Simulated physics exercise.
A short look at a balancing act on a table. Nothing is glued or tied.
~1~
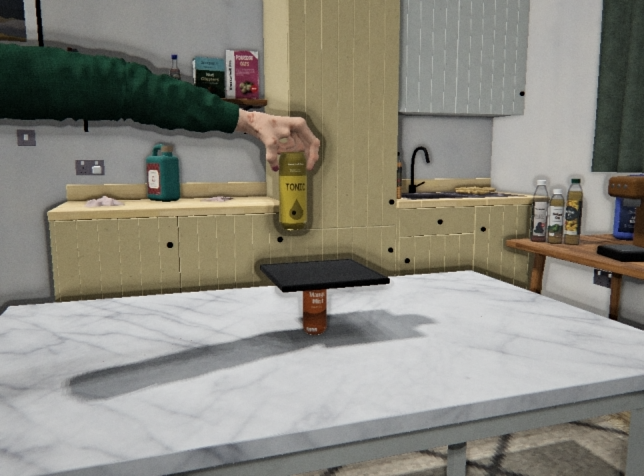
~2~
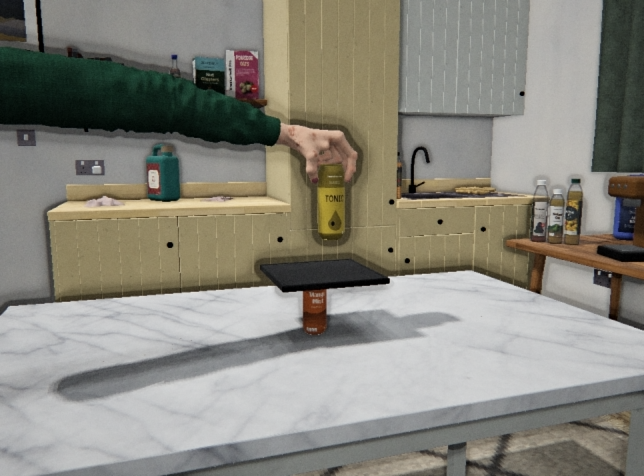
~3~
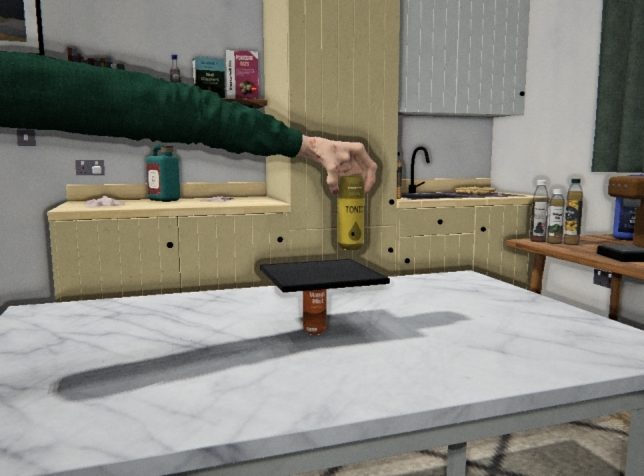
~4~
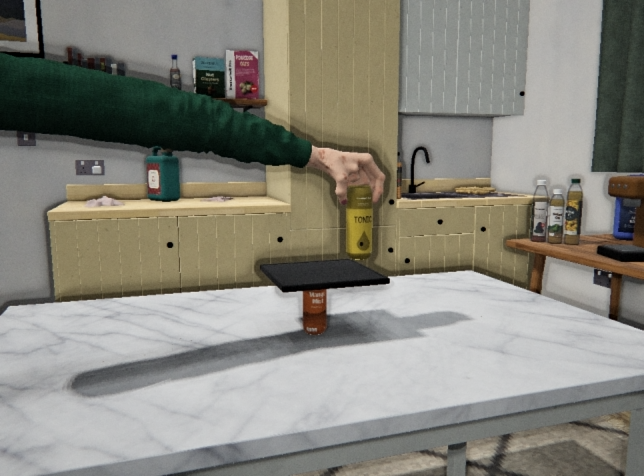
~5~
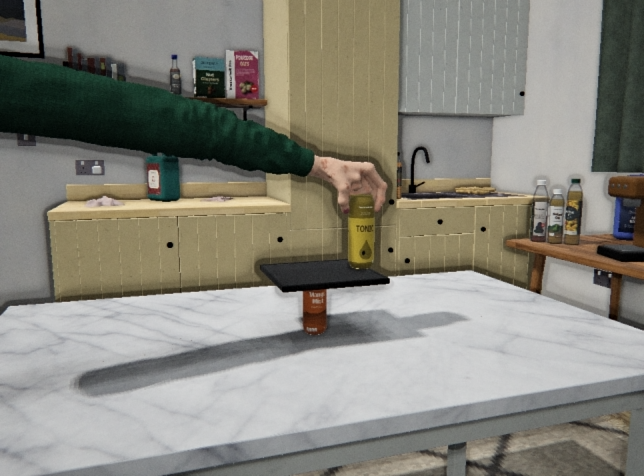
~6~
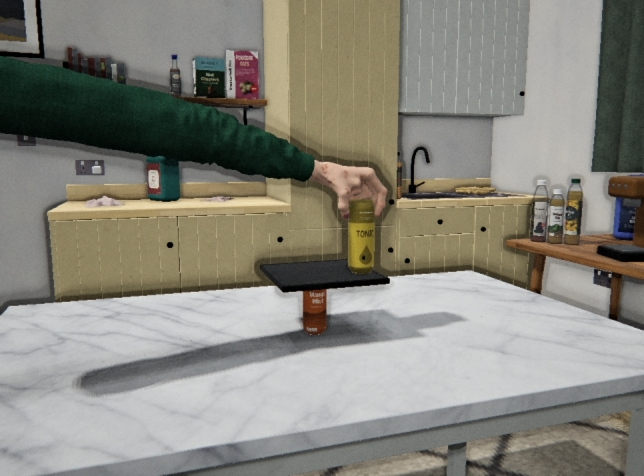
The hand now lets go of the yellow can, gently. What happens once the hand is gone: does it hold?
It comes apart.
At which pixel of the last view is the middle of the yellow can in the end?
At about (400, 322).
Then, 0.30 s later than the last frame, yellow can now fallen; black lid tilted by 37°.
Then, 0.40 s later than the last frame, black lid tilted by 69°.
Then, 0.60 s later than the last frame, black lid on its side.
Then, 1.00 s later than the last frame, black lid now fallen.
When it is over, fallen, yellow can and black lid; orange can as before. End places, in pixels of the last picture, yellow can near (400, 322). The stack gives way.
